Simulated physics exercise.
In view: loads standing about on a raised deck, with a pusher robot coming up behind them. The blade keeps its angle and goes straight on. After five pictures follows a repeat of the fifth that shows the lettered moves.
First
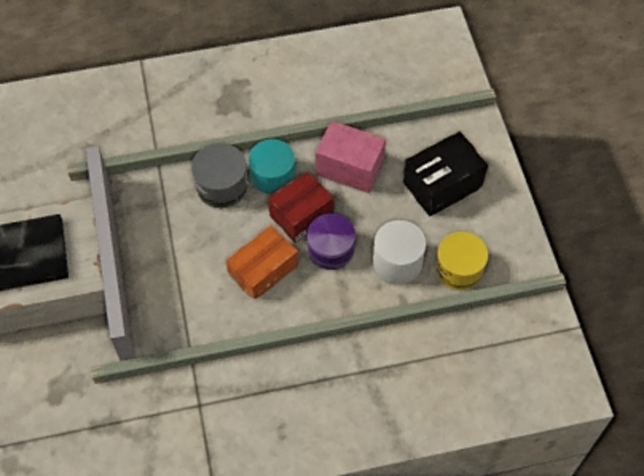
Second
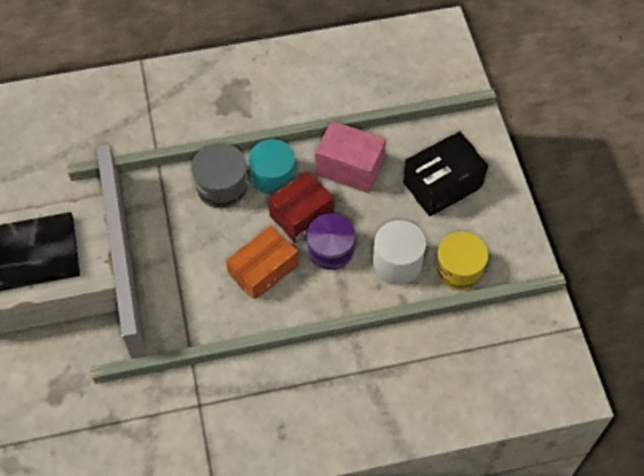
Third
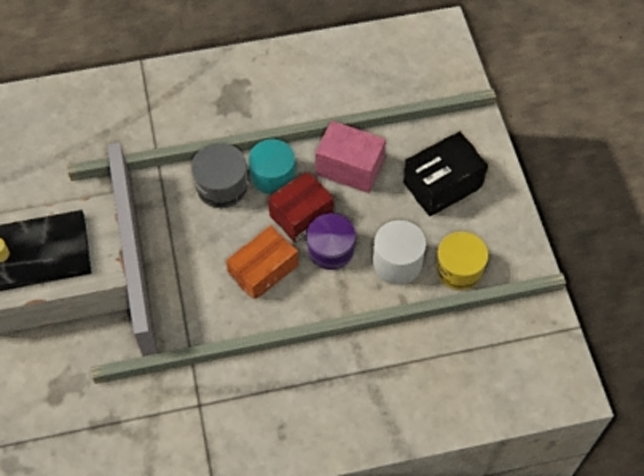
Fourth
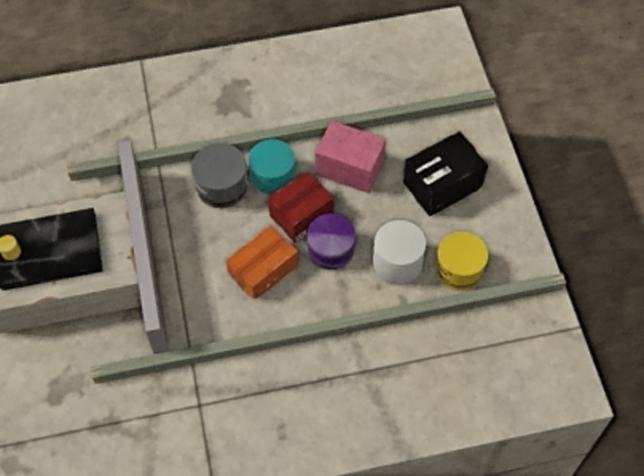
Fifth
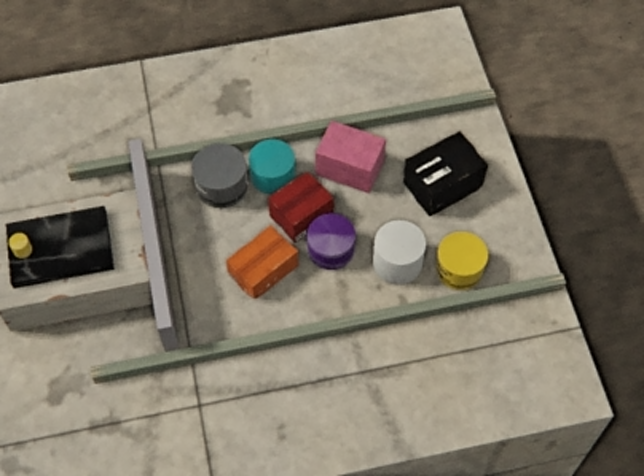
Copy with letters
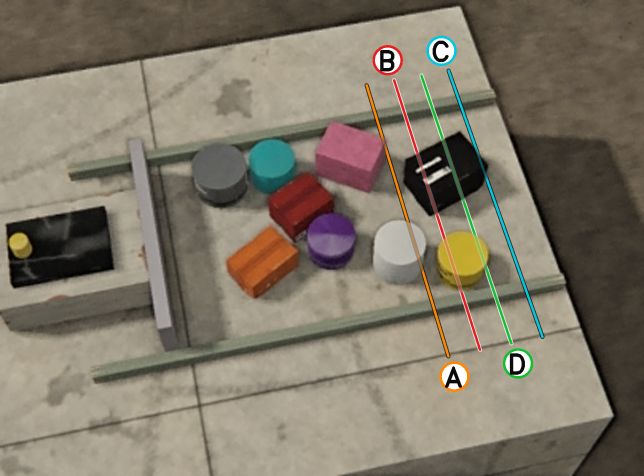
Robot with a wide grey pusher blade sliding slowly right between two rails towards a still group of coloured boxes and pails.
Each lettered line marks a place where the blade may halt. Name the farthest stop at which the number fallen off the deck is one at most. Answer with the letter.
It should halt at A.
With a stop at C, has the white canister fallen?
Yes.
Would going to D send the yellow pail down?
Yes.
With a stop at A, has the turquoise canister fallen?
No.
On the marked copy, A at (404, 211); B at (434, 205); C at (492, 194); D at (463, 200).
Taking A. A third of the way, robot (162, 226); pink crate (367, 156); grey pail (265, 166).
Two thirds of the way, robot (256, 209); yellow pail (489, 263); black box (456, 175).
When it is over, robot (324, 196); yellow pail (557, 251); black box (520, 166); none fallen.
As for the rest, B drops three; C drops six; D drops five.
